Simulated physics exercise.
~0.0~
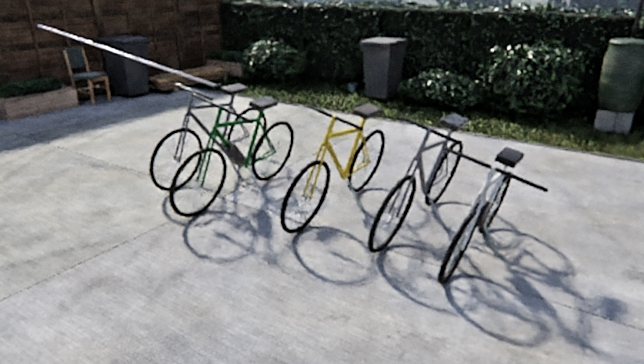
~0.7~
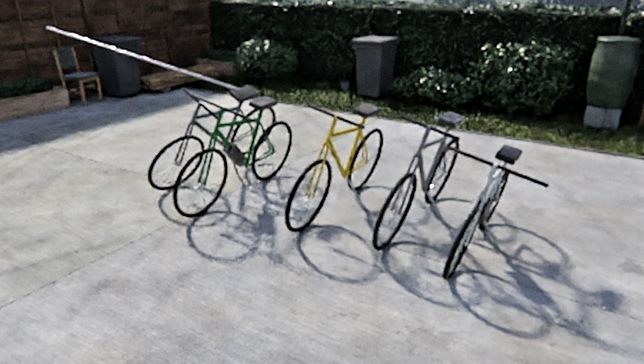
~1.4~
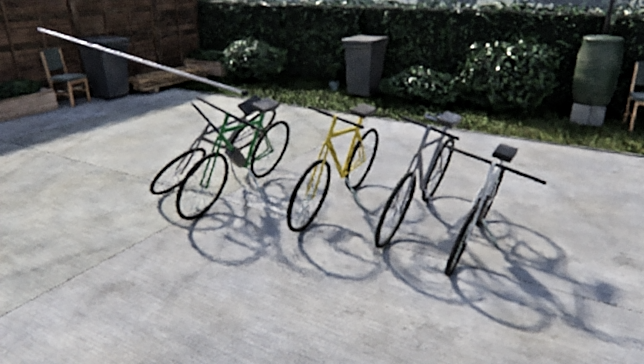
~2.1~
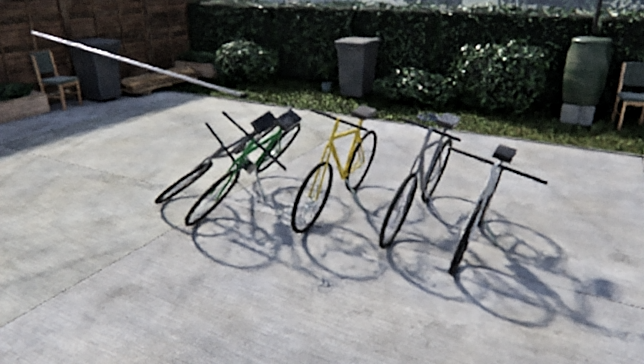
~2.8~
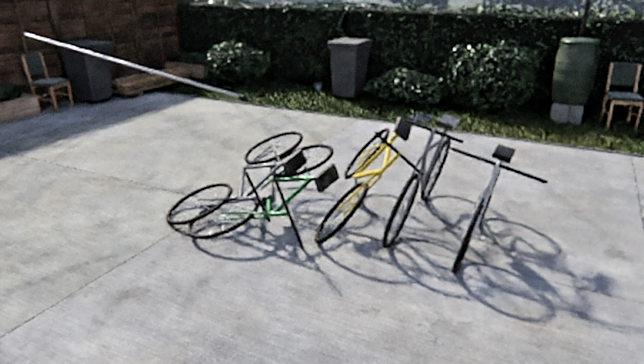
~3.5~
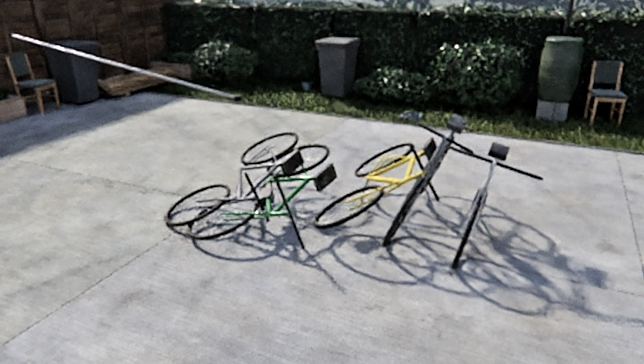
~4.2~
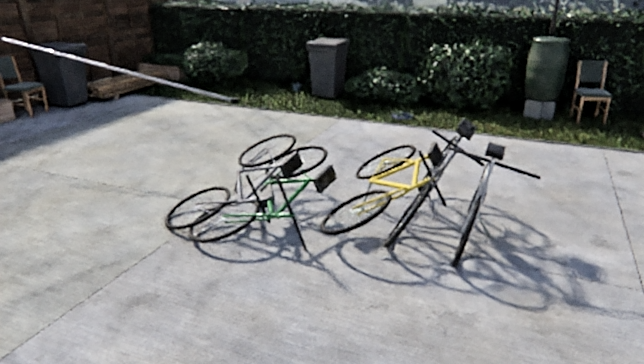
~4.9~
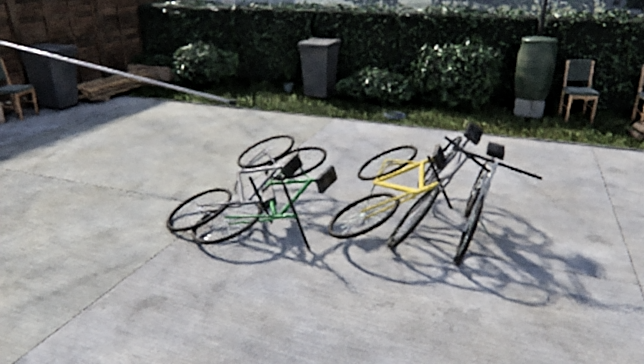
The leftmost bicycle tips into the green one, toppling the row until the last stays leaning.
